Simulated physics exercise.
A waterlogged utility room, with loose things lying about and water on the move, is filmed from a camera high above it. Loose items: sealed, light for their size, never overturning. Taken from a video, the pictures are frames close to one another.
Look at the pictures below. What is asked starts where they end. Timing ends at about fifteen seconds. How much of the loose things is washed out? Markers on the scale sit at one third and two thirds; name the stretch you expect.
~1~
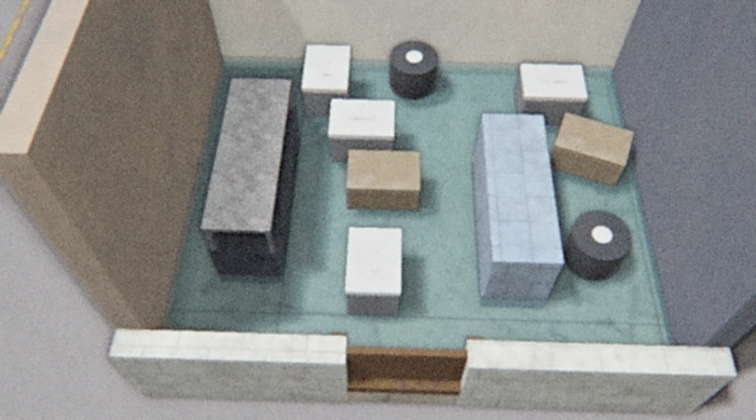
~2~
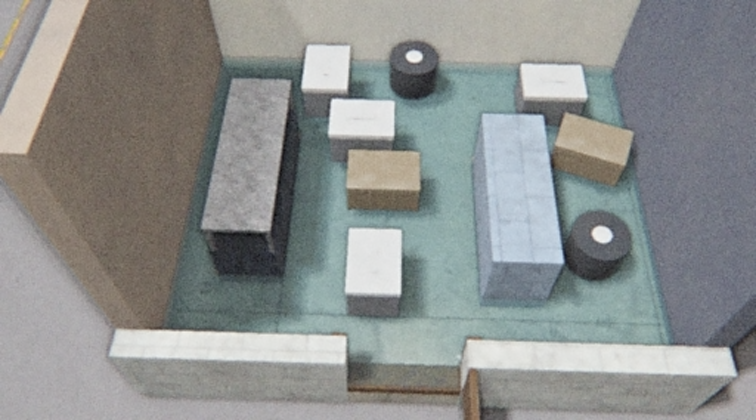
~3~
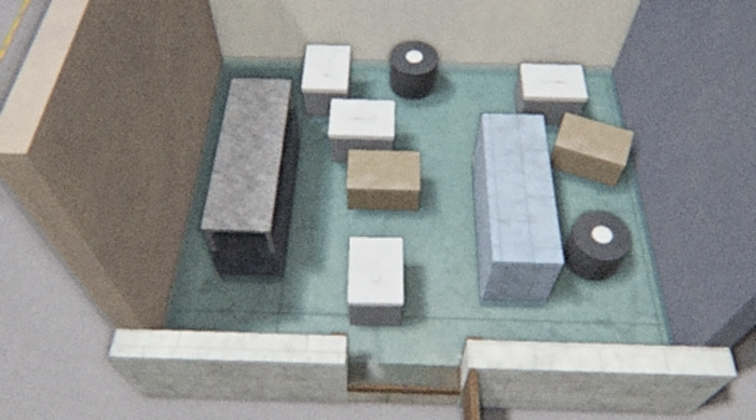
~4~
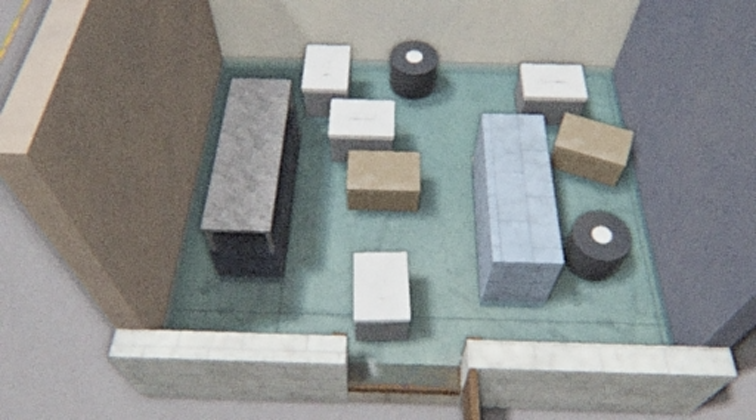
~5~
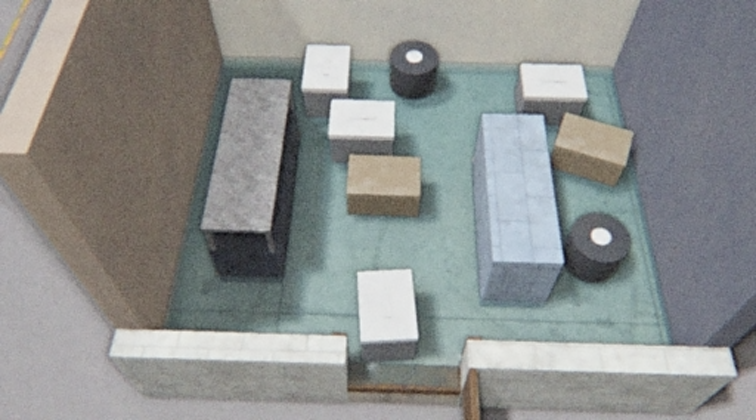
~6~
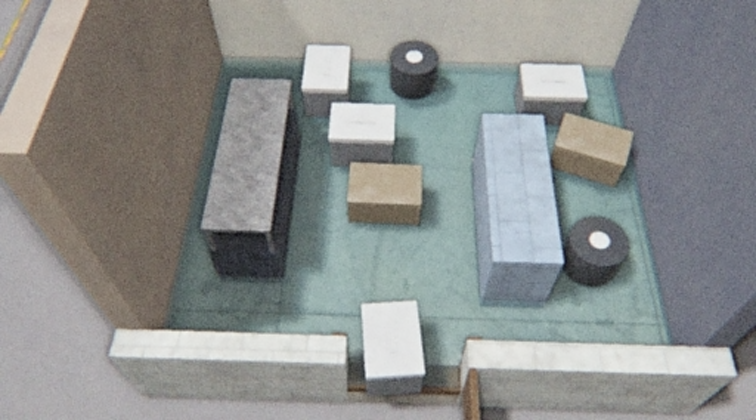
The stretch between one and two thirds.
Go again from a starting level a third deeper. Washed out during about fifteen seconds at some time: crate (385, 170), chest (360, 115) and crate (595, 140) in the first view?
In that order: Yes, out, left behind.
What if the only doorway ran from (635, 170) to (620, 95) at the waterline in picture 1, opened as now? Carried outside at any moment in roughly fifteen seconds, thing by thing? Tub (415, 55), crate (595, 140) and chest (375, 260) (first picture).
The three read escape, escape and no escape, in that order.
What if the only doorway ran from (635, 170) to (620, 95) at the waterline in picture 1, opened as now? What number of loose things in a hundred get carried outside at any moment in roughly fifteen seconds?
I'd say some 60 in a hundred.
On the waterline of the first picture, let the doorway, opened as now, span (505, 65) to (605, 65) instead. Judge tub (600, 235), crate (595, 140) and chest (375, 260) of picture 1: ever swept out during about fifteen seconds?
Taken in that order, the answers are swept away, swept away, not lost.
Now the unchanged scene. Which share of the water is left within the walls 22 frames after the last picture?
It works out at roughly 64 percent.
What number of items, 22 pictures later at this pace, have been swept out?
Tally: 2.
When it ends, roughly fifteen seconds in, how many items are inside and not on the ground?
By my reckoning the number comes out at 4.
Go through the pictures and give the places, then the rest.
A chest at (374, 259) floats; a crate at (384, 170), afloat; 0 of 8 have shifted, in the first frame.
A chest at (374, 260), afloat; a crate at (384, 170), afloat; 0 of 8 have shifted, in the second frame.
A chest at (376, 269) floats, close to its start; a crate at (384, 170) floats; 1 of 8 have shifted, in the third frame.
A chest at (381, 285), afloat, close to its start; a crate at (384, 170) floats; 1 of 8 have shifted, in the fourth frame.
A chest at (387, 304) floats, a stride from its start; a crate at (384, 175), afloat, close to its start; 1 of 8 have shifted, in the fifth frame.
A chest at (392, 338), afloat, a stride from its start; a crate at (385, 183) floats, close to its start; 3 of 8 have shifted, in the sixth frame.
A moment on, 1 of 8 are out; 7 afloat.
Next, 1 of 8 are out; 7 afloat.
Later, 2 of 8 are out; 6 afloat.
In the end, 4 of 8 are out; 4 afloat.
